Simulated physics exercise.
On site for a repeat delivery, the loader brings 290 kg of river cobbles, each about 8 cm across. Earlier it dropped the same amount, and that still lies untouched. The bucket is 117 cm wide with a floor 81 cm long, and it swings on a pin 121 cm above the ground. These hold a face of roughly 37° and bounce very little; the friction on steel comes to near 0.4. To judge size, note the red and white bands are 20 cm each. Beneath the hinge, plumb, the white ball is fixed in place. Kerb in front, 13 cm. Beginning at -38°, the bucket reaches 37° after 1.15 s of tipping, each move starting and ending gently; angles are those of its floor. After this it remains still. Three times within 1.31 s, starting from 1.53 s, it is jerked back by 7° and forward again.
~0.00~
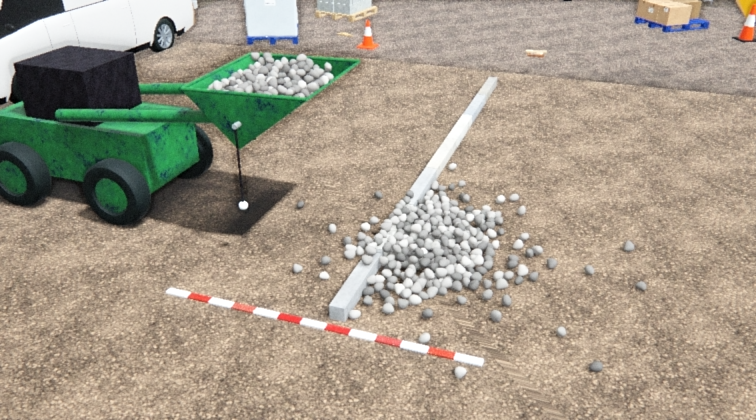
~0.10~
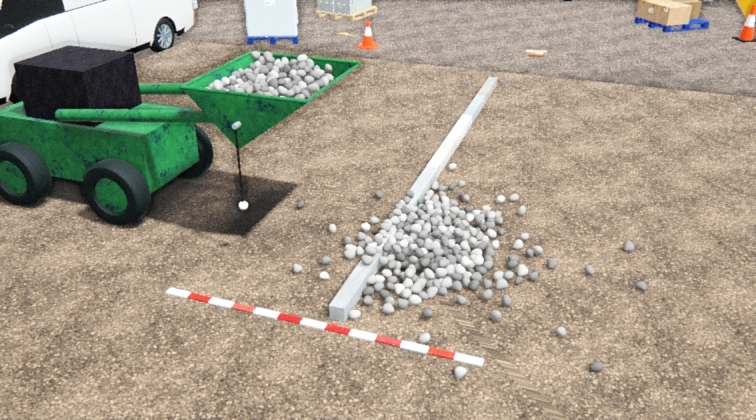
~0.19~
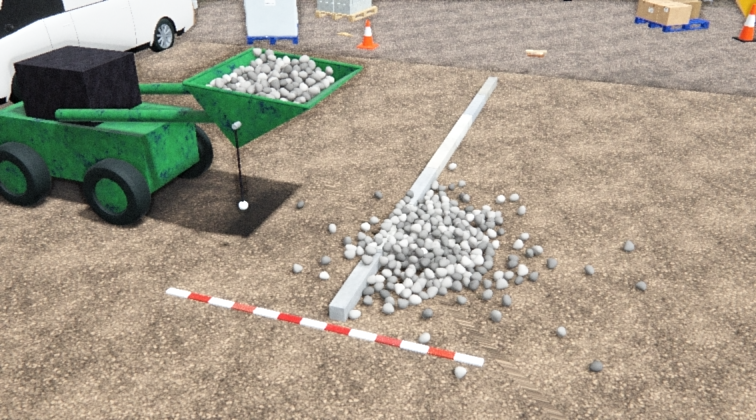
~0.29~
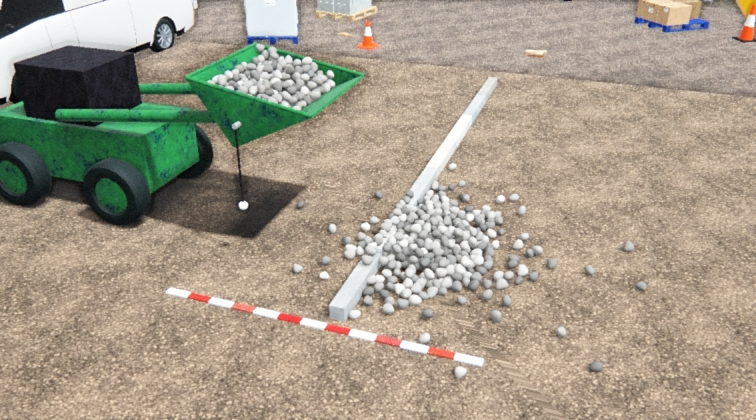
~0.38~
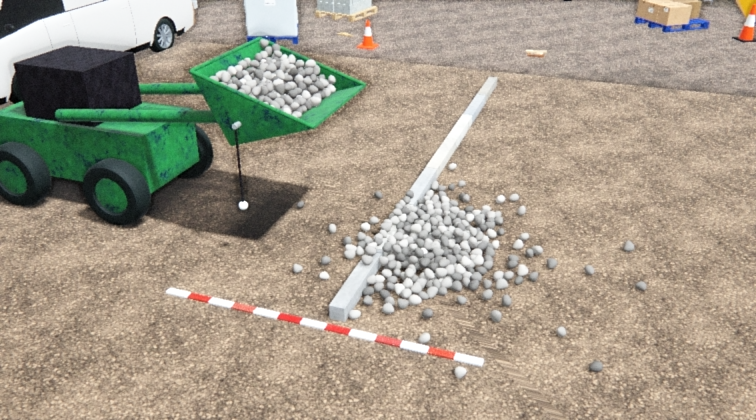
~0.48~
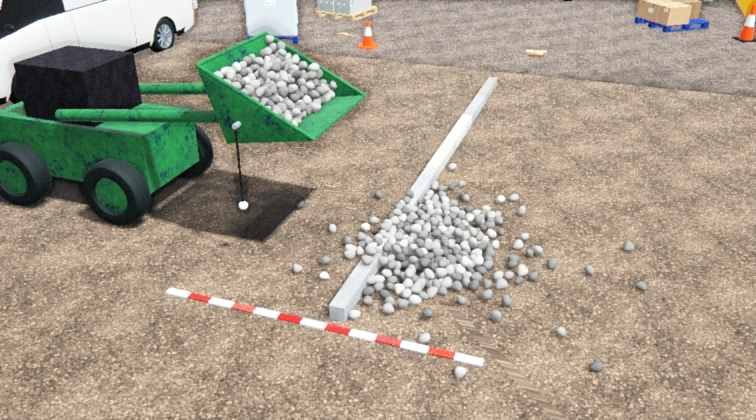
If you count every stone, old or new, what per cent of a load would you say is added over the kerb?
I would say about 11 per cent.
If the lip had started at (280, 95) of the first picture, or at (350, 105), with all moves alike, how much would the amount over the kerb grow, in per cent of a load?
First some 0, then 65 per cent.
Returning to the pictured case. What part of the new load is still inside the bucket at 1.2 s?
About 60 percent.
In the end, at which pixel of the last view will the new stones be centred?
I'd point to about (364, 226).
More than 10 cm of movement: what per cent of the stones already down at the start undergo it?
I'd put it at about 5 per cent.
After 0.9 s the floor is at 25°; in per cent of one load, 100 in the bucket, 10 on this side of the kerb, 90 over the kerb; the foremost stones are at (580, 283).
After 1.2 s the floor is at 37°; in per cent of one load, 61 in the bucket, 49 on this side of the kerb, 90 over the kerb; the foremost stones are at (580, 283).
After 3.3 s the floor is at 37°; in per cent of one load, 0 in the bucket, 98 on this side of the kerb, 102 over the kerb; the foremost stones are at (580, 283).
After 5.9 s the floor is at 37°; in per cent of one load, 0 in the bucket, 98 on this side of the kerb, 102 over the kerb; the foremost stones are at (580, 283). Net gain over the kerb, 11.
